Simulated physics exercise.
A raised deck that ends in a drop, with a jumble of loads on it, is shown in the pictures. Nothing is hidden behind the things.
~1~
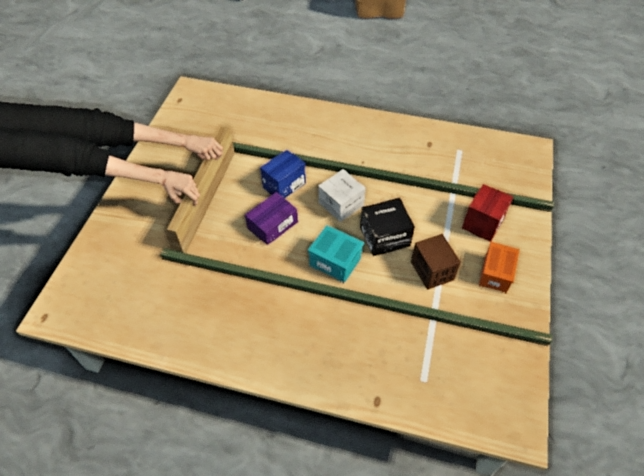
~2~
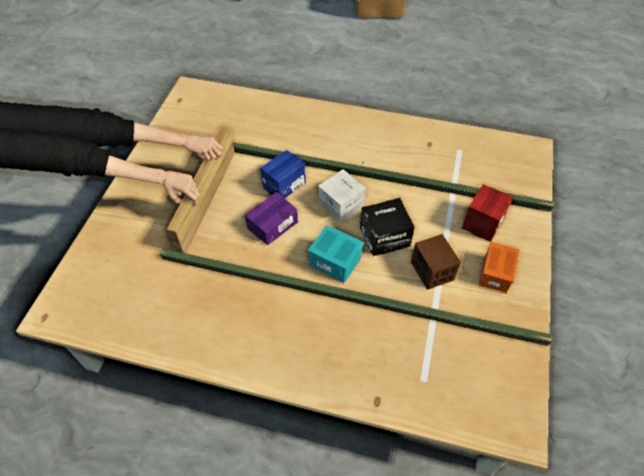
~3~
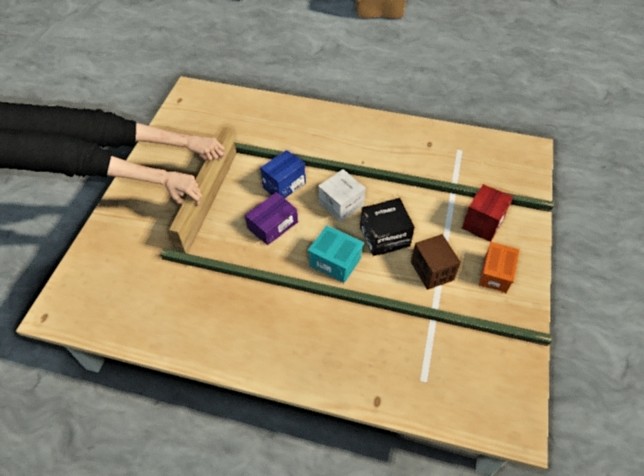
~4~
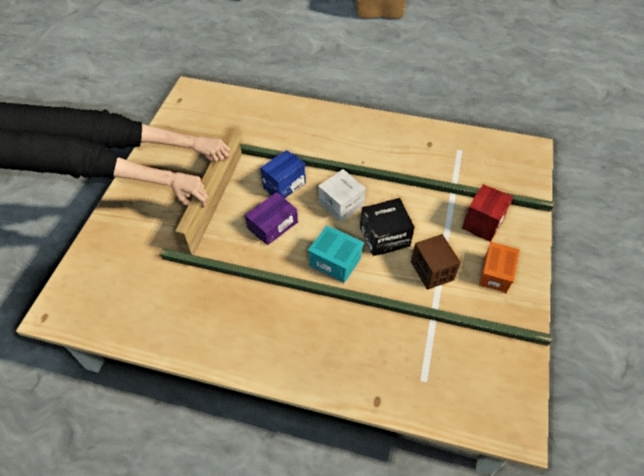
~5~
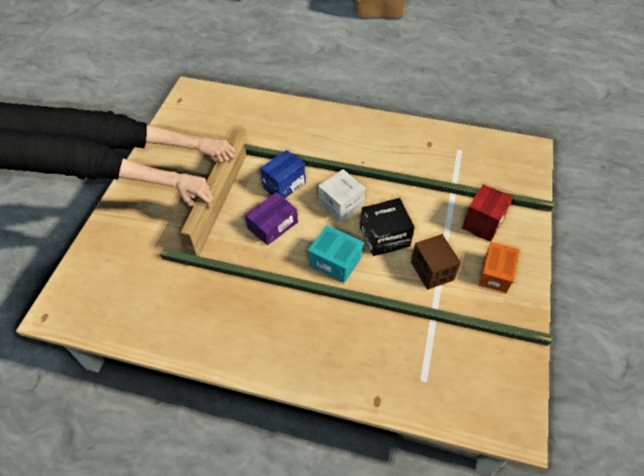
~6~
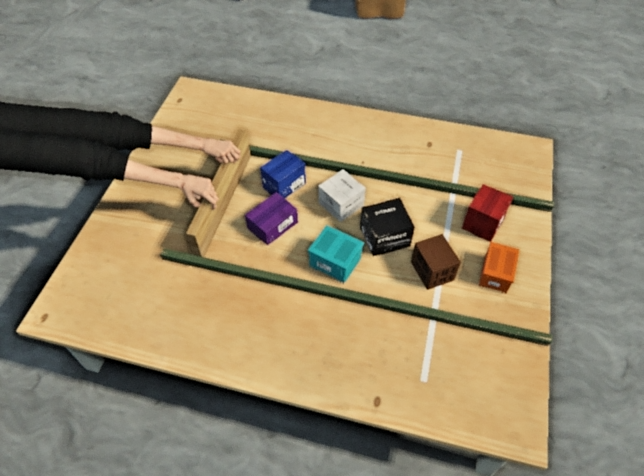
Two hands in black sleeves grip a wooden plank at the left of a pale wooden table on a grey floor, seen from above at an angle. Between two green rails sit blue, purple, white, turquoise, black and brown boxes, with red and orange ones at right near a white tape line. The hands slide the plank slightly rightward, while the boxes and camera stay still.
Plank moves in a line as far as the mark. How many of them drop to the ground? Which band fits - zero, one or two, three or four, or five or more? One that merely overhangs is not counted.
The band that fits is zero.
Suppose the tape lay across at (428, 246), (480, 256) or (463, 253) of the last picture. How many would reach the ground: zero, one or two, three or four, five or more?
In the order of the places given: Zero; one or two; 1 or 2.
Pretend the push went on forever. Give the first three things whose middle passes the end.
That would be the orange tote, followed by the red parcel and then the black box.
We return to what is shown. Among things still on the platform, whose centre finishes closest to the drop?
That one's the orange tote.
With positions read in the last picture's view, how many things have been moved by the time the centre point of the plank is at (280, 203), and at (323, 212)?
First 2, then 5.
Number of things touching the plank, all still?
It touches 3.
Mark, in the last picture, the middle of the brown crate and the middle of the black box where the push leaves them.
The first sits around (494, 299), while the other sits around (502, 265).
Soon after, none off yet; orange tote at rest near (499, 268); red parcel at rest near (487, 213); brown crate at rest near (435, 262).
At rest, the number that fall off is zero.
